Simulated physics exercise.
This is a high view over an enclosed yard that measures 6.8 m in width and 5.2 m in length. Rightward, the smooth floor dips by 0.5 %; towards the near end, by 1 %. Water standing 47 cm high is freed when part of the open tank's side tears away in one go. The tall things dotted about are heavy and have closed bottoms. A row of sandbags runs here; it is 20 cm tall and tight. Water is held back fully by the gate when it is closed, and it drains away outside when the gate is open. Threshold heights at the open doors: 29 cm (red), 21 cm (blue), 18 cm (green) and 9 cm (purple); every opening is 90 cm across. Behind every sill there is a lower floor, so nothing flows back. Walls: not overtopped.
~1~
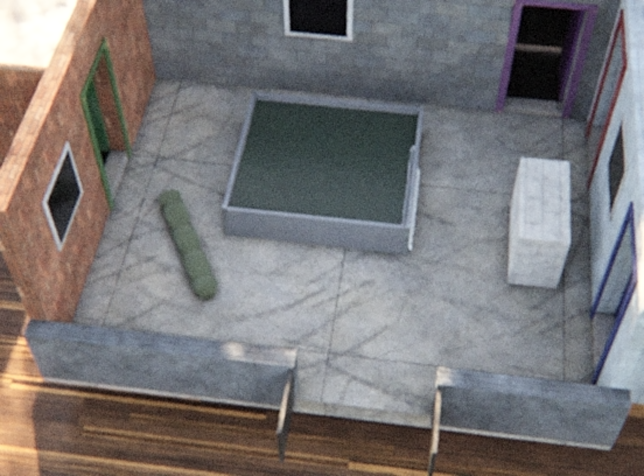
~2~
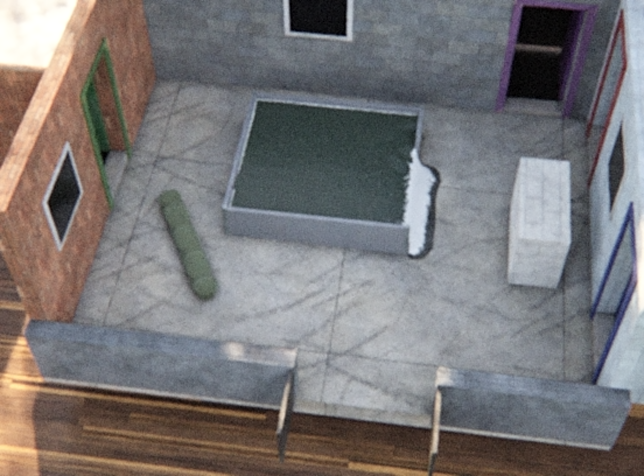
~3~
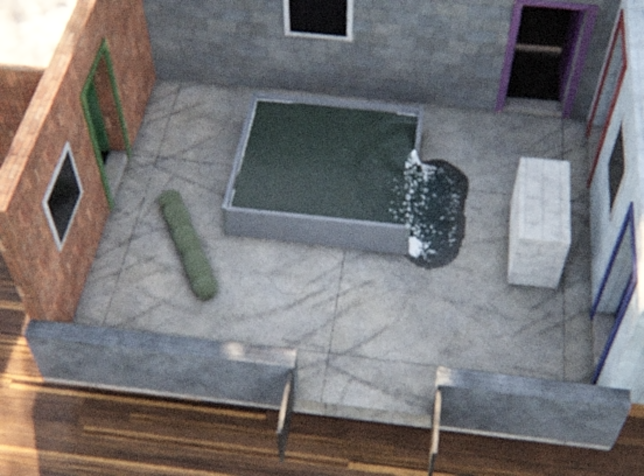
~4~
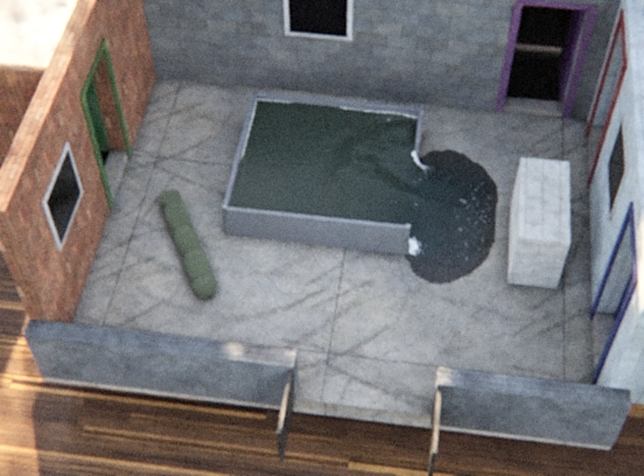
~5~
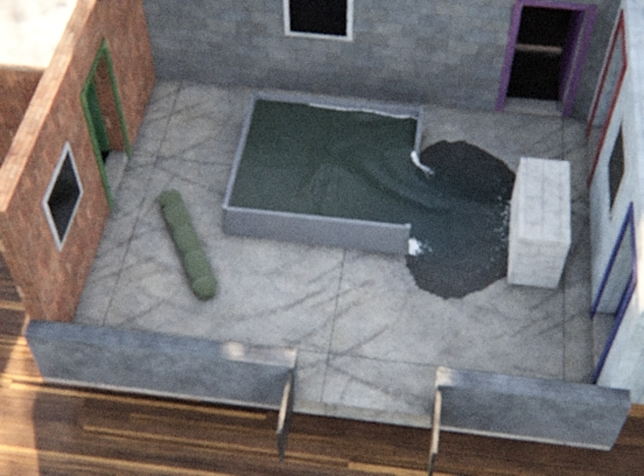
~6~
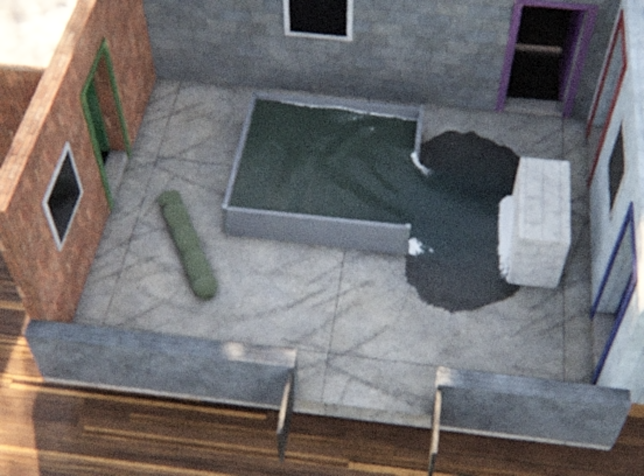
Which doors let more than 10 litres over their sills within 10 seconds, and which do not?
As I see it, red door: Lags behind the figure, blue door: Lags behind the figure, green door: Lags behind the figure, purple door: Outstrips the figure.
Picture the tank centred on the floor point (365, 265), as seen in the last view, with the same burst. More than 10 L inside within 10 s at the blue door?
After that, the blue door ends up outside the limit.
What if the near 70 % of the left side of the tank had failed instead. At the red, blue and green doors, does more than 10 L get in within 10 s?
Then red would come out on the low side, blue on the low side and green on the high side.
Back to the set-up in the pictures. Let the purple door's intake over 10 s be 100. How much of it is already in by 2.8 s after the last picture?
By that time, around 40 per cent.
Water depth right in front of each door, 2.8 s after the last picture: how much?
In cm: Red 20, blue 16, green 0, purple 21.
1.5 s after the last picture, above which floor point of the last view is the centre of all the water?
Roughly (396, 207) in the last picture.
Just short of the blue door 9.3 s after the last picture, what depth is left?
Around 10.5 cm deep.
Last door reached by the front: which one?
That's the green door.
Then, 0.7 s after the last picture water covers 20 % of the floor and is deepest (37 cm) near (504, 235); red door 13 cm at the sill, 0 L in, blue door not reached, green door not reached, purple door not reached.
Then, 1.5 s after the last picture water covers 30 % of the floor and is deepest (38 cm) near (504, 235); red door 19 cm at the sill, 0 L in, blue door 3 cm at the sill, 0 L in, green door not reached, purple door 14 cm at the sill, 0 L in.
Then, 2.8 s after the last picture water covers 40 % of the floor and is deepest (24 cm) near (585, 417); red door 20 cm at the sill, 0 L in, blue door 16 cm at the sill, 0 L in, green door not reached, purple door 21 cm at the sill, 51 L in.
Then, 5.3 s after the last picture water covers 65 % of the floor and is deepest (20 cm) near (569, 253); red door 13 cm at the sill, 0 L in, blue door 13 cm at the sill, 0 L in, green door not reached, purple door 12 cm at the sill, 111 L in.
Then, 9.3 s after the last picture water covers 85 % of the floor and is deepest (12 cm) near (585, 417); red door 8 cm at the sill, 0 L in, blue door 11 cm at the sill, 0 L in, green door 2 cm at the sill, 0 L in, purple door 6 cm at the sill, 127 L in.
